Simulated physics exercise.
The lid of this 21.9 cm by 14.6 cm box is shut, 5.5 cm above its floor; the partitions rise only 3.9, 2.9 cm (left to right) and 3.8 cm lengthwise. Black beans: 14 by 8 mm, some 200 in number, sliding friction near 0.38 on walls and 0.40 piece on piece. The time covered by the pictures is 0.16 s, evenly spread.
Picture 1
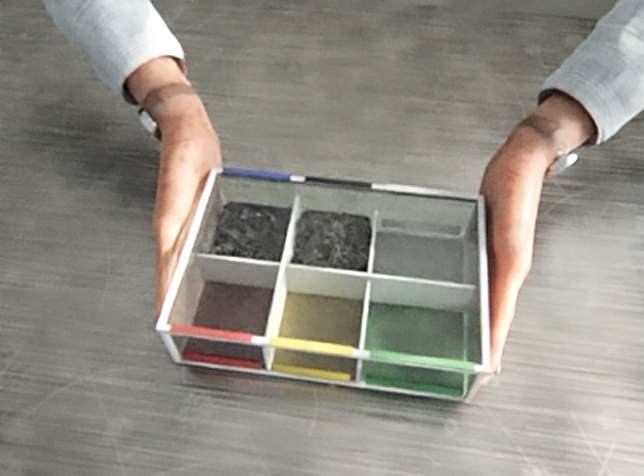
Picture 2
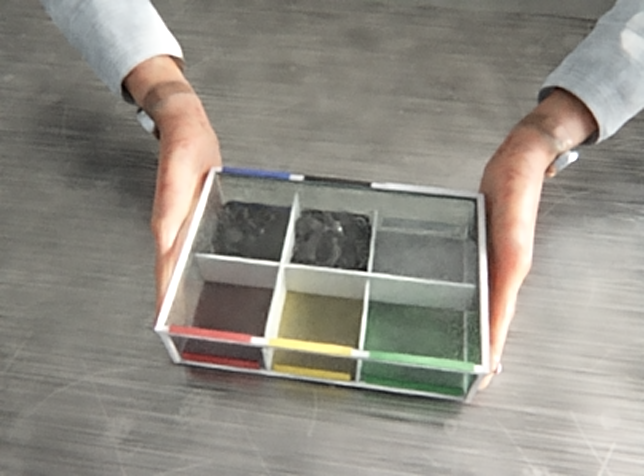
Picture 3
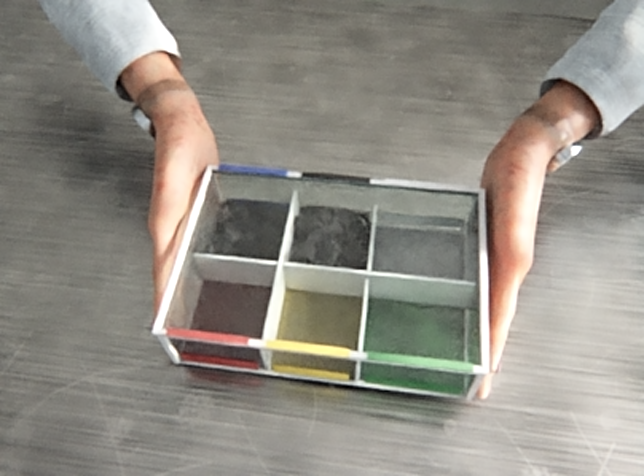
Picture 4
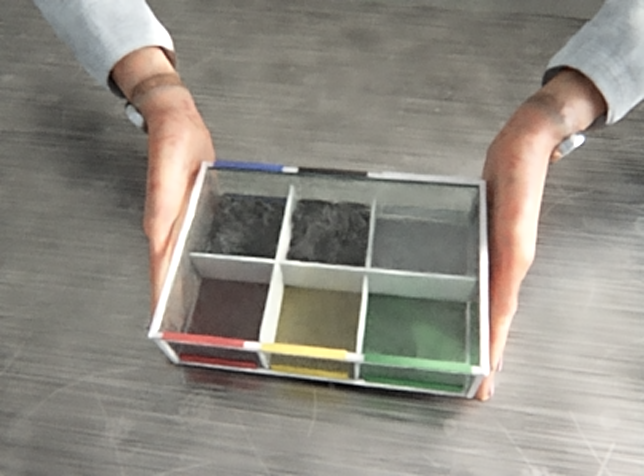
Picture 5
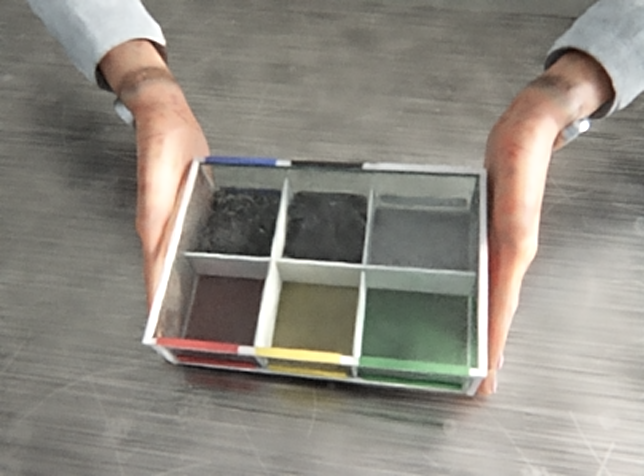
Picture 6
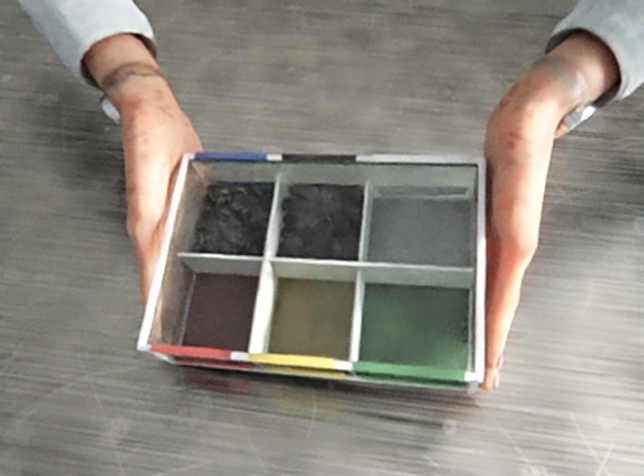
We see two hands holding a clear-topped, six-compartment box with coloured edges, dark contents filling the back left and back middle sections. The hands gradually tilt it slightly toward its front left corner, while the dark contents remain in those sections.
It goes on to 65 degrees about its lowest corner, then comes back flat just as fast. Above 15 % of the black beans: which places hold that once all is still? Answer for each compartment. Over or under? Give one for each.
Red compartment under; blue compartment over; green compartment under; yellow compartment under; white compartment under; black compartment over.
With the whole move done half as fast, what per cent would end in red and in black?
Then red would have 5 percent and black 45 percent.
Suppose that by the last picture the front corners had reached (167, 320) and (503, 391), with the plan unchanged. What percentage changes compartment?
Roughly 30 per cent.
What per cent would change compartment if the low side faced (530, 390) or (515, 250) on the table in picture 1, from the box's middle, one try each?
Estimate: Some 30 % and some 20 % respectively.
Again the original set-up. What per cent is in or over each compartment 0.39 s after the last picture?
Shares - red: 0; blue: 50; green: 0; yellow: 0; white: 0; black: 50.
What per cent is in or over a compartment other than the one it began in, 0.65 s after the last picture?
I'd say around 15 per cent.
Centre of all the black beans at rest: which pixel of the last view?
Near (272, 264).
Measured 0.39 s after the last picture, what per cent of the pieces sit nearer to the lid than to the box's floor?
About 30 per cent.
Then, 0.39 s after the last picture, tilt 64 degrees; blue 50 %, black 50 %.
Then, 0.65 s after the last picture, tilt 26 degrees; red 10 %, blue 45 %, yellow 5 %, black 40 %.
Then, 1.01 s after the last picture, tilt 0 degrees; red 10 %, blue 45 %, yellow 5 %, black 40 %.
In the end, red 10 %, blue 45 %, green 0 %, yellow 5 %, white 0 %, black 40 %.
